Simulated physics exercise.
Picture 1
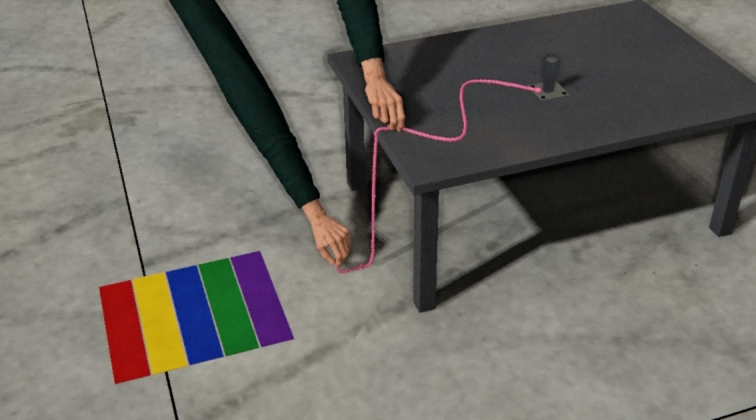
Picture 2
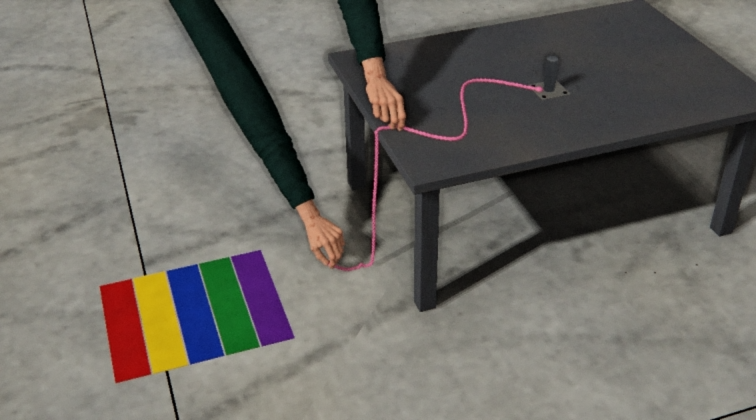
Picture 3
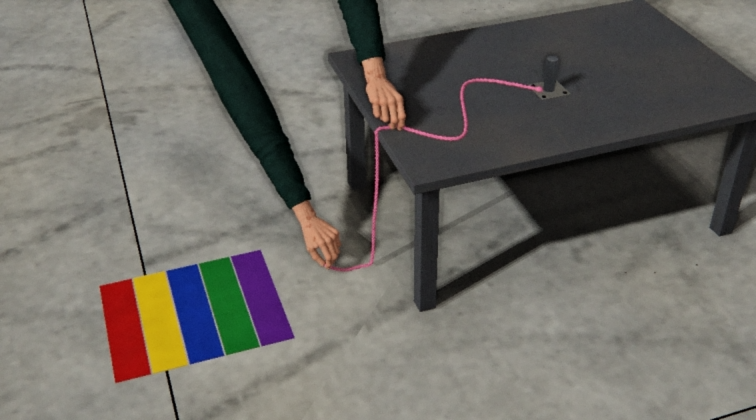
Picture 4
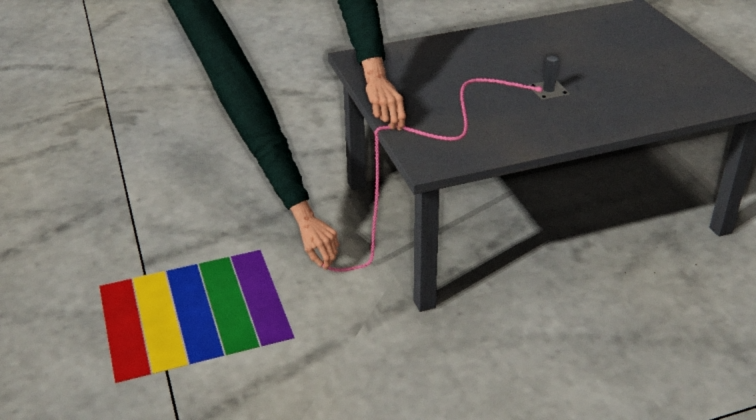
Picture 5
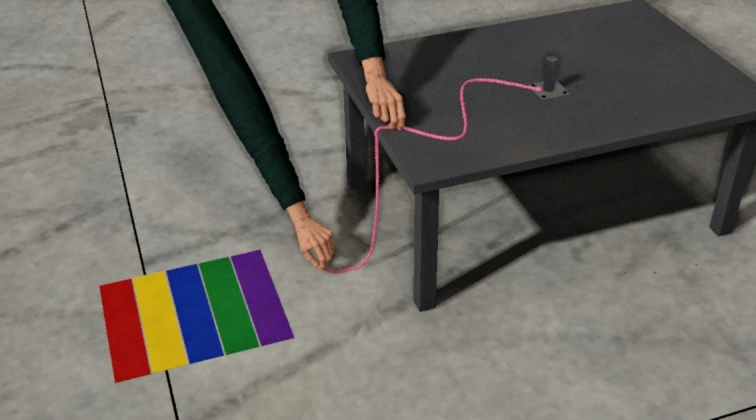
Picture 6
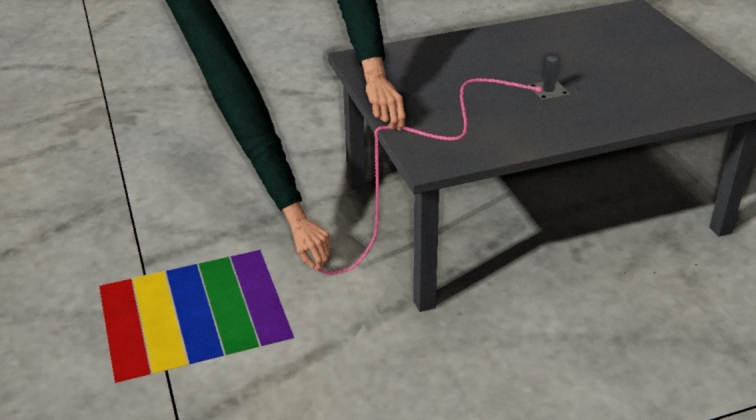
On a grey marbled floor beside a low dark table, one hand slowly drew the end of a pink cord slightly left, near some coloured stripes, while another hand kept it pressed at the table's edge.
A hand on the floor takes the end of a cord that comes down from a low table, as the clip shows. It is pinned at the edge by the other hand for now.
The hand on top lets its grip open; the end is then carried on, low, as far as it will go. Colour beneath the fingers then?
Red.
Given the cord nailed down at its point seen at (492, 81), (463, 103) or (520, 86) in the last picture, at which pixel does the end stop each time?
Roughly (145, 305), (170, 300) and (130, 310).
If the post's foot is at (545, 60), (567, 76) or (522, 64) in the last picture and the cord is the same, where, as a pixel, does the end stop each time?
Estimated pixels per try: (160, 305); (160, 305); (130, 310).
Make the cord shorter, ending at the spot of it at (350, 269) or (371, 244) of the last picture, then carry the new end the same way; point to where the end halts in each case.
In order, around (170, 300) and (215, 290).
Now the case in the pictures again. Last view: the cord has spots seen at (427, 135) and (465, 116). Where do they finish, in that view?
(341, 152) and (406, 120), approximately.
Early on, end near (181, 299); over blue.
Midway, end near (143, 307); over yellow.
At the end of the slack, end near (120, 313); over red. The end stops over the red strip.
